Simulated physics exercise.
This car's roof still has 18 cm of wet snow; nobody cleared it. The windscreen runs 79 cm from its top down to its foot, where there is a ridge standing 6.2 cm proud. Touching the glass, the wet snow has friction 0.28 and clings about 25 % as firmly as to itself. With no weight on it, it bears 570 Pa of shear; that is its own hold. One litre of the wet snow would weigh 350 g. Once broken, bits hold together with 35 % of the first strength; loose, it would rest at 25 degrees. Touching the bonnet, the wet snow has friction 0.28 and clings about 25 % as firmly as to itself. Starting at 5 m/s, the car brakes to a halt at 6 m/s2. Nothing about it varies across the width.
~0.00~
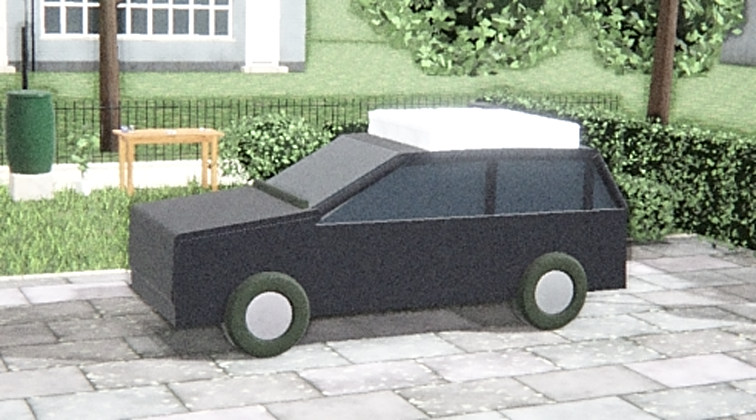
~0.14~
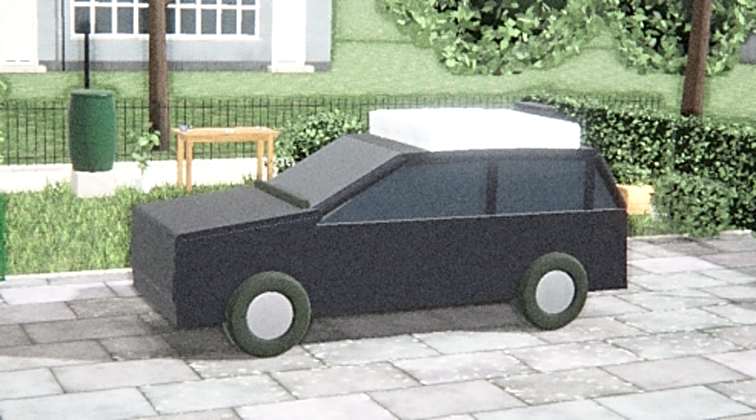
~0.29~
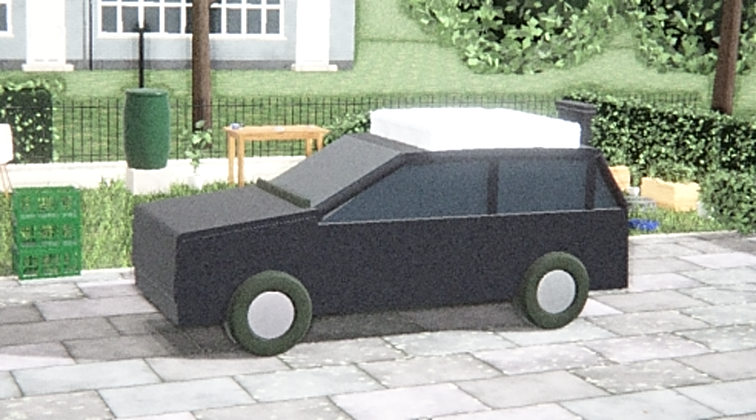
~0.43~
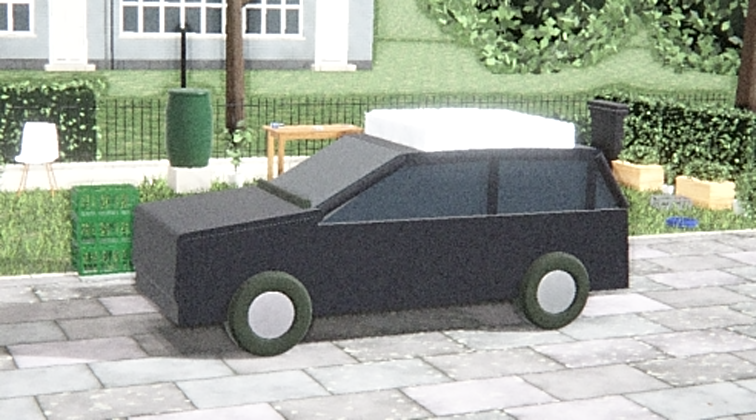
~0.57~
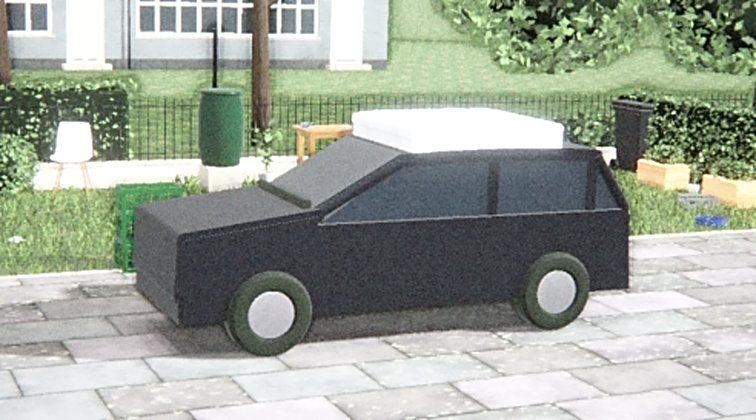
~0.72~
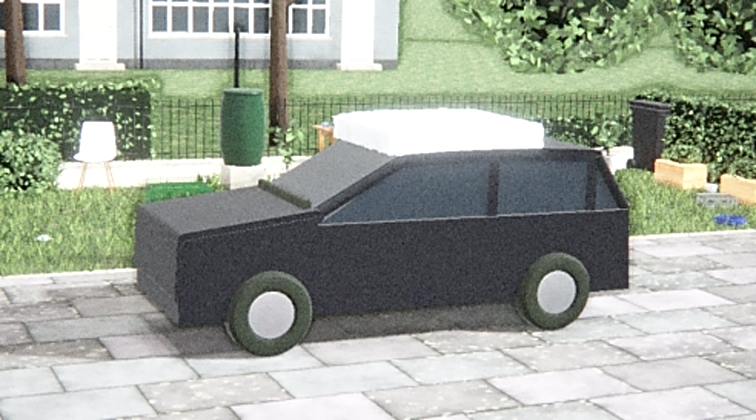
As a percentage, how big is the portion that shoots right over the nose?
About 7 per cent.
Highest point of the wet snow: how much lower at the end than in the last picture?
The gap comes to some 20 centimetres.
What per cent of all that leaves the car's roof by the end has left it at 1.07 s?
Fraction so far: Roughly 60 %.
After 1.07 s, 38 % of the snow is on the roof, 52 % on the glass, 10 % on the bonnet and none has gone off the nose.
After 1.49 s, none of the snow is on the roof, 47 % on the glass, 53 % on the bonnet and none has gone off the nose.
After 1.91 s, none of the snow is on the roof, 37 % on the glass, 56 % on the bonnet and 7 % has gone off the nose.
After 2.33 s, none of the snow is on the roof, 37 % on the glass, 56 % on the bonnet and 7 % has gone off the nose.
After 2.43 s, at the end, none of the snow is on the roof, 37 % on the glass, 56 % on the bonnet and 7 % has gone off the nose.
